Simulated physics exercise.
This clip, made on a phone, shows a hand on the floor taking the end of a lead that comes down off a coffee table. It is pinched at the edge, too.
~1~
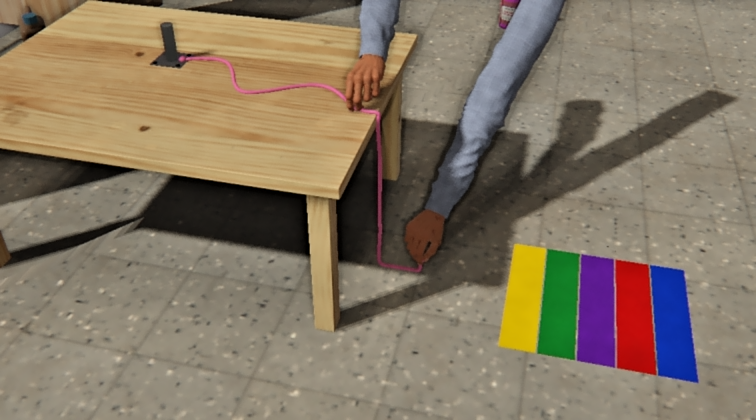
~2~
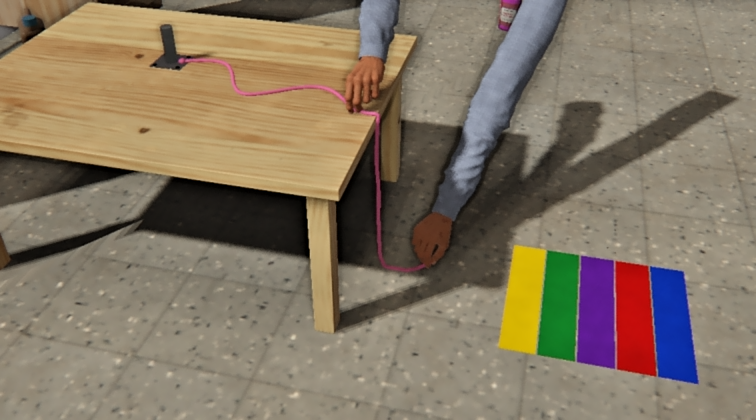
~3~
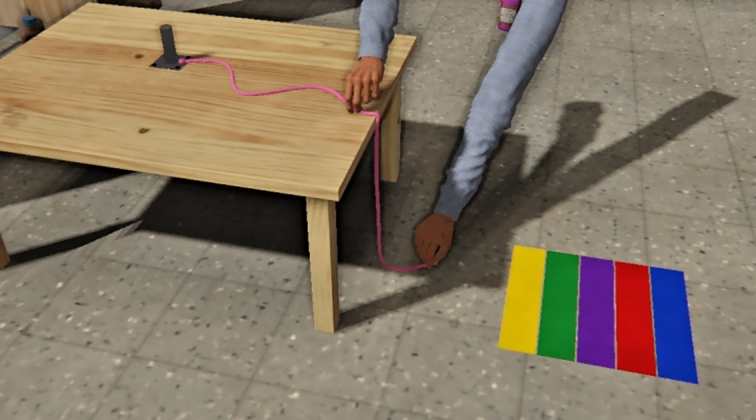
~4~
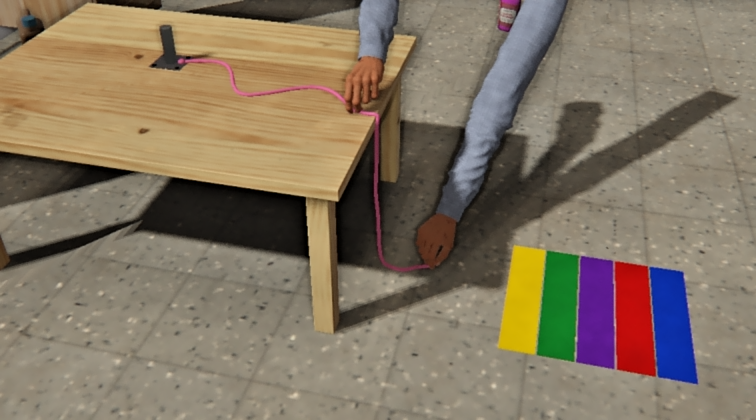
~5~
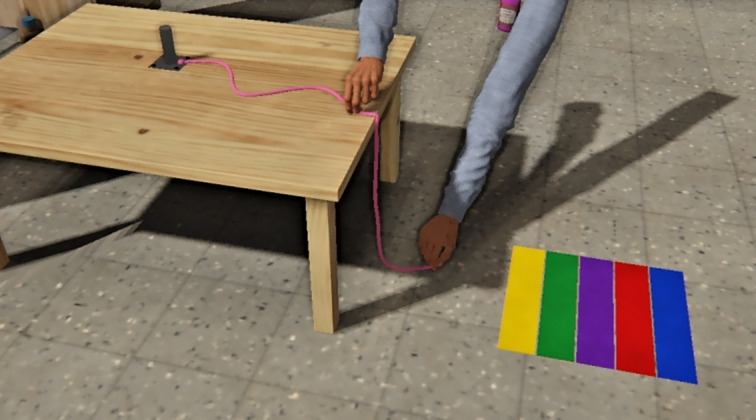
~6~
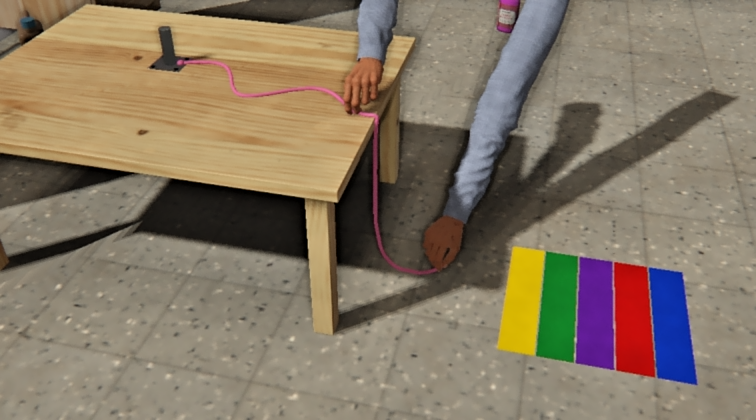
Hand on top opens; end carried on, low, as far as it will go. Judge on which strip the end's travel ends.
Its travel ends on the purple strip.
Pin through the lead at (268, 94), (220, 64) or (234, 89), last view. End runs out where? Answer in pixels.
Taking the tries in turn: (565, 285), (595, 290) and (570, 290).
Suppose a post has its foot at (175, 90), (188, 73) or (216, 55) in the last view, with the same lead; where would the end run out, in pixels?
First (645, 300), then (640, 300), and last (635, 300).
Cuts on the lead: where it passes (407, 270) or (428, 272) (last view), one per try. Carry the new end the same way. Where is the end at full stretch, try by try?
Case by case: (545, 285), then (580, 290).
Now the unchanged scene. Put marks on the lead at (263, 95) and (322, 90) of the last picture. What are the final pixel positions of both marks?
The first ends at (298, 92) and the second at (352, 105).
Soon after, end near (524, 280); over yellow.
After that, end near (574, 288); over green.
At the stop, end near (603, 293); over purple. Over purple.
